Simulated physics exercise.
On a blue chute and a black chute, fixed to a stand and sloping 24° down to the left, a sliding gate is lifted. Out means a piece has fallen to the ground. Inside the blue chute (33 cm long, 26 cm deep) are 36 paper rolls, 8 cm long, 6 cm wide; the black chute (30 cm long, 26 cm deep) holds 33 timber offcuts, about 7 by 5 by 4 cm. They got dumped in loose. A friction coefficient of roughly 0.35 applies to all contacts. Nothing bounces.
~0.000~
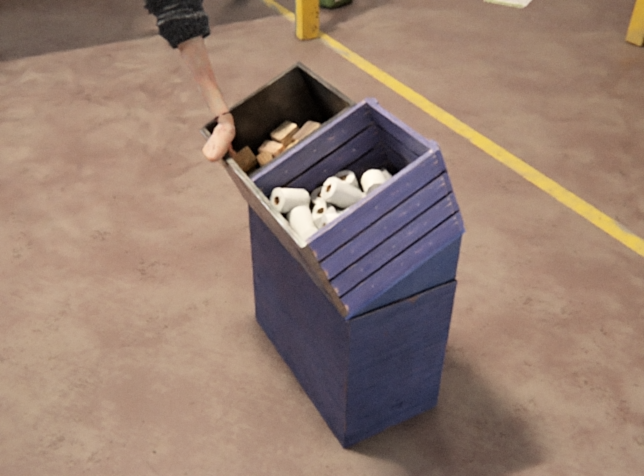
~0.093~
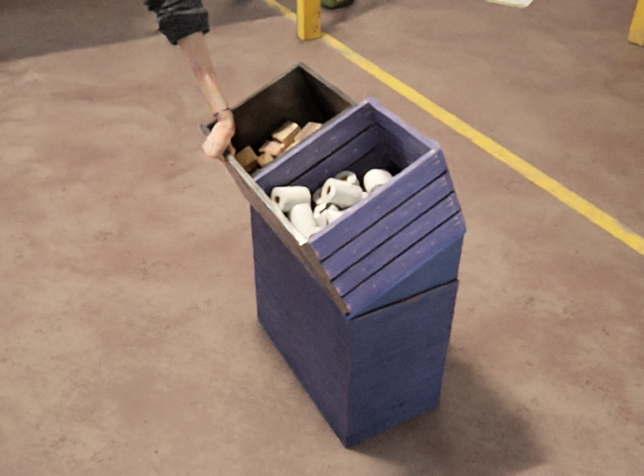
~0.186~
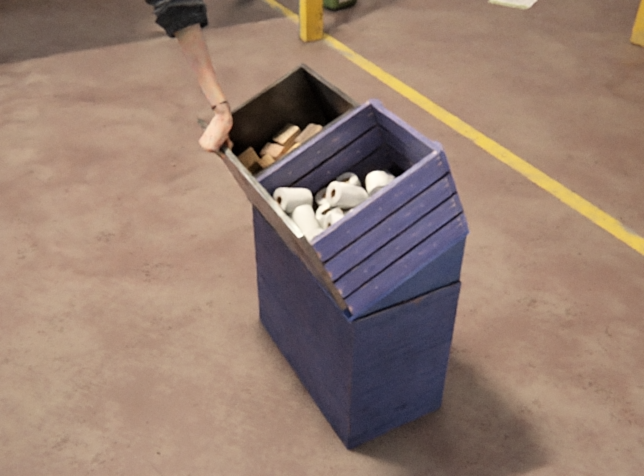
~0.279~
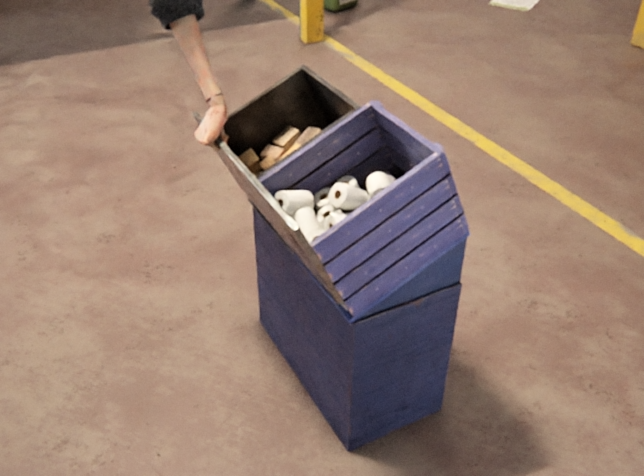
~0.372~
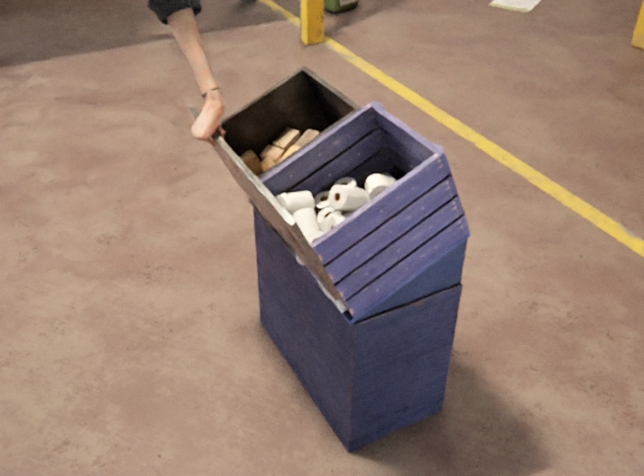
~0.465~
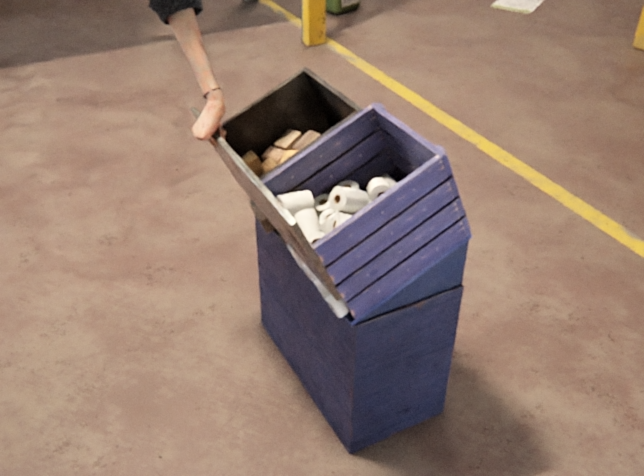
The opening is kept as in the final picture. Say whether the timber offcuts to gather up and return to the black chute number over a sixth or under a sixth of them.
Under a sixth.
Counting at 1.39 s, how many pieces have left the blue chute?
Out so far from the blue chute: Around 6.
After 0.87 s, blue chute 35 in, 1 out and black chute 31 in, 2 out.
After 1.39 s, blue chute 30 in, 6 out and black chute 31 in, 2 out.
After 2.10 s, blue chute 29 in, 7 out and black chute 31 in, 2 out.
Final count (at 3.02 s), blue chute 27 in, 9 out and black chute 31 in, 2 out. Asked share, 2 of 33, 6 per cent.
